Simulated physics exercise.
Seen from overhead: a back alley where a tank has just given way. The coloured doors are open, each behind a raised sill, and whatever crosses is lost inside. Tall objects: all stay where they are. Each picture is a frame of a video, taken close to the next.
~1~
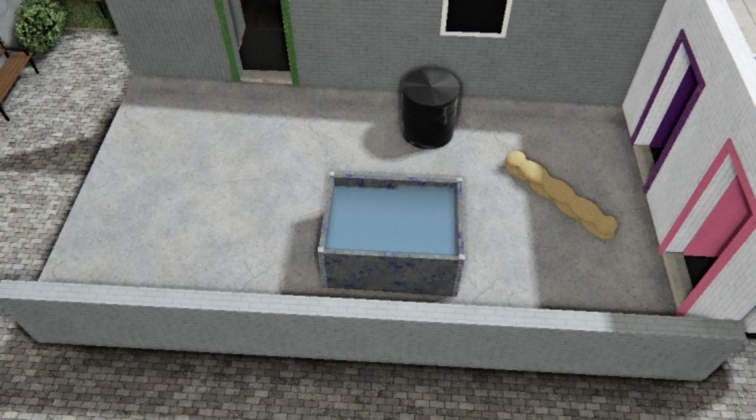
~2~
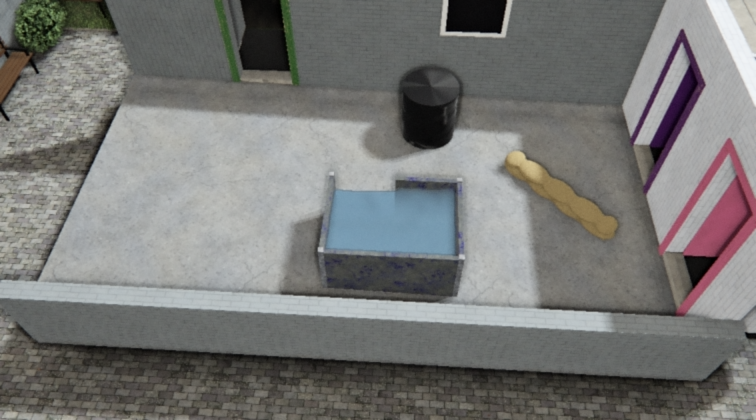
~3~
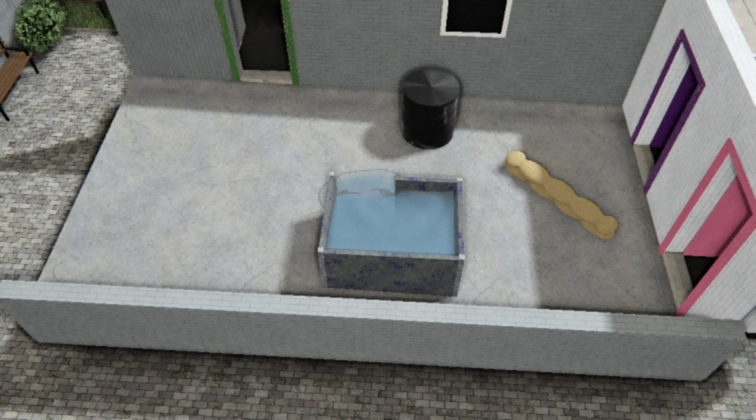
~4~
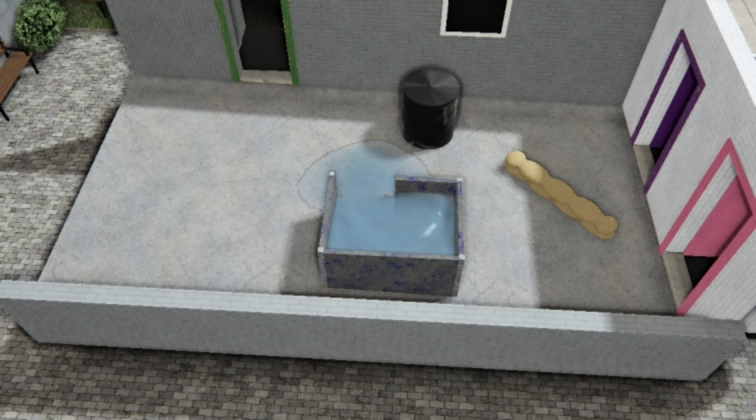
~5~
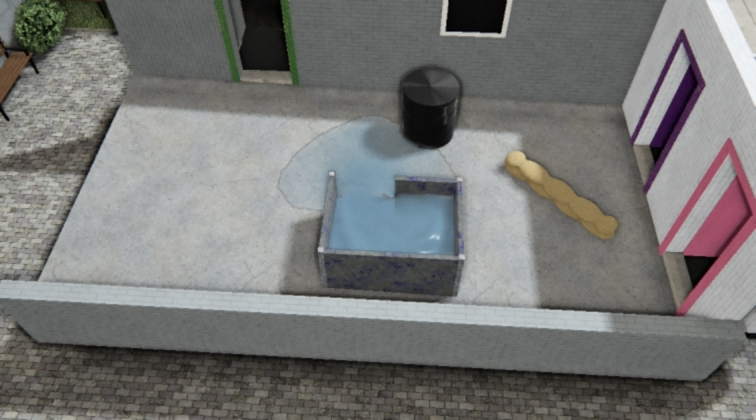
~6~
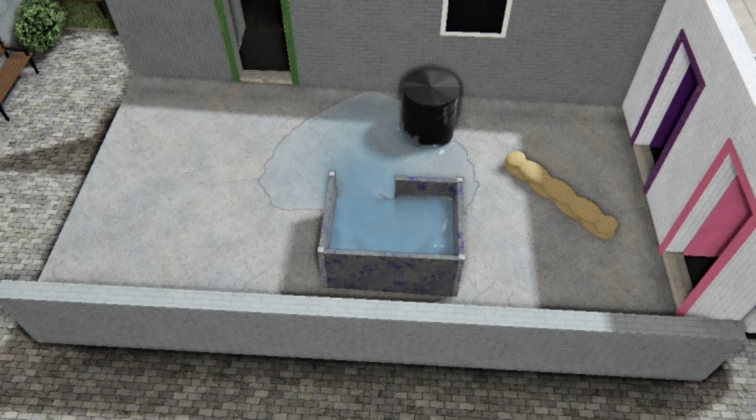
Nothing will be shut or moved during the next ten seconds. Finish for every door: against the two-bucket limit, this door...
The purple door surpasses it; the pink door remains within it; the green door surpasses it.
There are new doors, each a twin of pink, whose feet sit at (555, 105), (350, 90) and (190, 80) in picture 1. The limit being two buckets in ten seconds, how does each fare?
Checking each in order, the first misses the threshold, the second beats the threshold, and the third misses the threshold.
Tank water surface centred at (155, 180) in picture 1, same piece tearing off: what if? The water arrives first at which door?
In my view it is the green one.
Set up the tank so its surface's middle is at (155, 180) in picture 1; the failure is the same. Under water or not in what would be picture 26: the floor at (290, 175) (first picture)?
Result at that place: Not reached.
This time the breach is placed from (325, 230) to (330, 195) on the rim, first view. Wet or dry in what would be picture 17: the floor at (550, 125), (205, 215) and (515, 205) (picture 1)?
Bone-dry, submerged, bone-dry.
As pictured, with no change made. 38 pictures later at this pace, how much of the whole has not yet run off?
Estimate: Near 80 %.
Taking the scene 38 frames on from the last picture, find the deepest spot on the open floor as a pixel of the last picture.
Near (675, 350).
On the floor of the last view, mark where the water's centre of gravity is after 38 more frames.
The water's centre sits above (407, 172).
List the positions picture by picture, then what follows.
The open tank at (393, 218) is whole and still, in the first picture.
The front is at a hidden place, out from the gap on the open tank's far side, in the second picture.
Water pours out on the open tank's far side and has run to (388, 175), in the third picture.
The front is at (386, 146), out from the gap on the open tank's far side, in the fourth picture.
Water pours out on the open tank's far side and has run to (373, 118), in the fifth picture.
The front is at (365, 96), out from the gap on the open tank's far side, in the sixth picture.
A moment on, water covers 25 % of the floor; the purple door not reached, the pink door not reached, the green door wet at the sill, nothing in.
Next, water covers 35 % of the floor; the purple door not reached, the pink door not reached, the green door under two buckets in.
Then, water covers 45 % of the floor; the purple door under two buckets in, the pink door not reached, the green door over two buckets in.
Later, water covers 65 % of the floor; the purple door over two buckets in, the pink door wet at the sill, nothing in, the green door over two buckets in.
In the end, water covers 70 % of the floor; the purple door far over two buckets in, the pink door under two buckets in, the green door over two buckets in.
